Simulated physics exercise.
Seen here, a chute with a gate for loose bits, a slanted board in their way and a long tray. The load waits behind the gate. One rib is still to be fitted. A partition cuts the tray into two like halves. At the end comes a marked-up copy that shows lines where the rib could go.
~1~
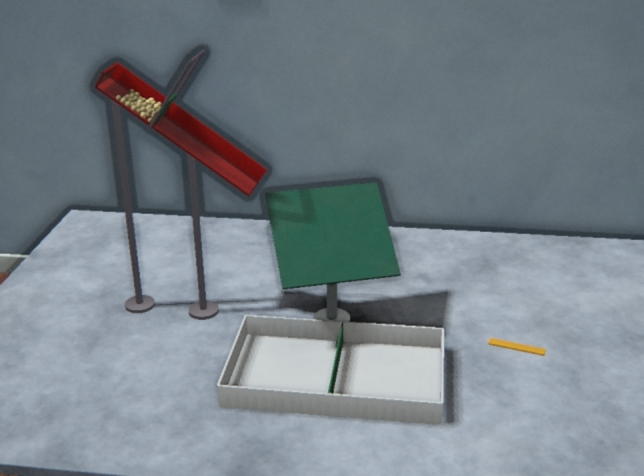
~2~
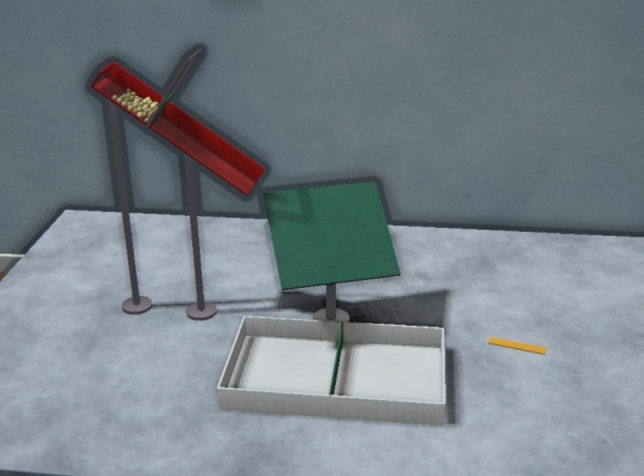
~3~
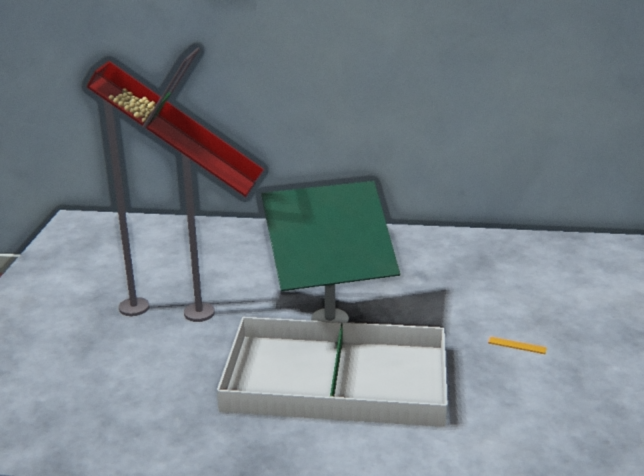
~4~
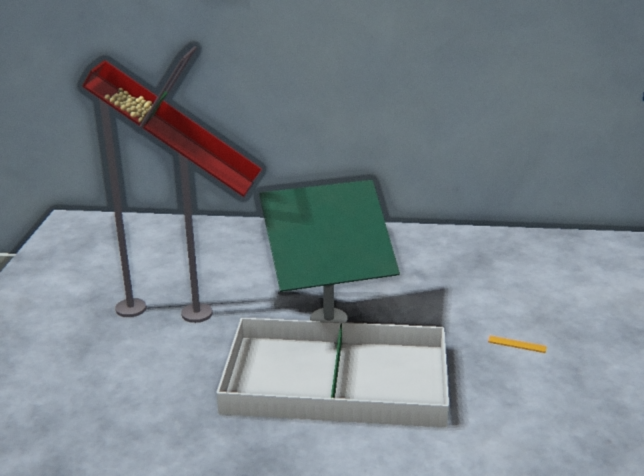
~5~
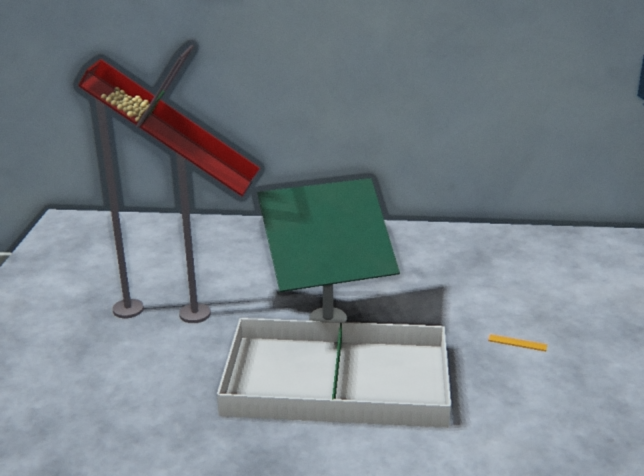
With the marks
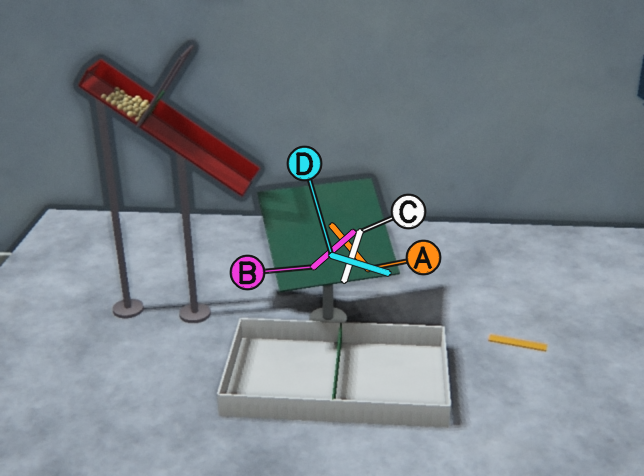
Camera drifting very slightly around a still red chute of pale beans behind a gate, a green slanted board and a divided tray.
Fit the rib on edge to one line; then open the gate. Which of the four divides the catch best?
It is C.
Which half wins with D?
More lands on the right.
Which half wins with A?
The right half.
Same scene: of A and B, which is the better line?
B.
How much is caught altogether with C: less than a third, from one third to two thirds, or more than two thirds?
More than two thirds.
On the marked copy, line A from (332, 225) to (368, 268); line B from (353, 232) to (313, 266); line C from (359, 231) to (344, 280); line D from (331, 255) to (388, 273).
For line A, of what is caught, a stray few in the left half, nearly all in the right.
For line B, of what is caught, most in the left half, about a quarter in the right.
For line C, of what is caught, about half in the left half, about half in the right.
For line D, of what is caught, a small part in the left half, nearly all in the right.
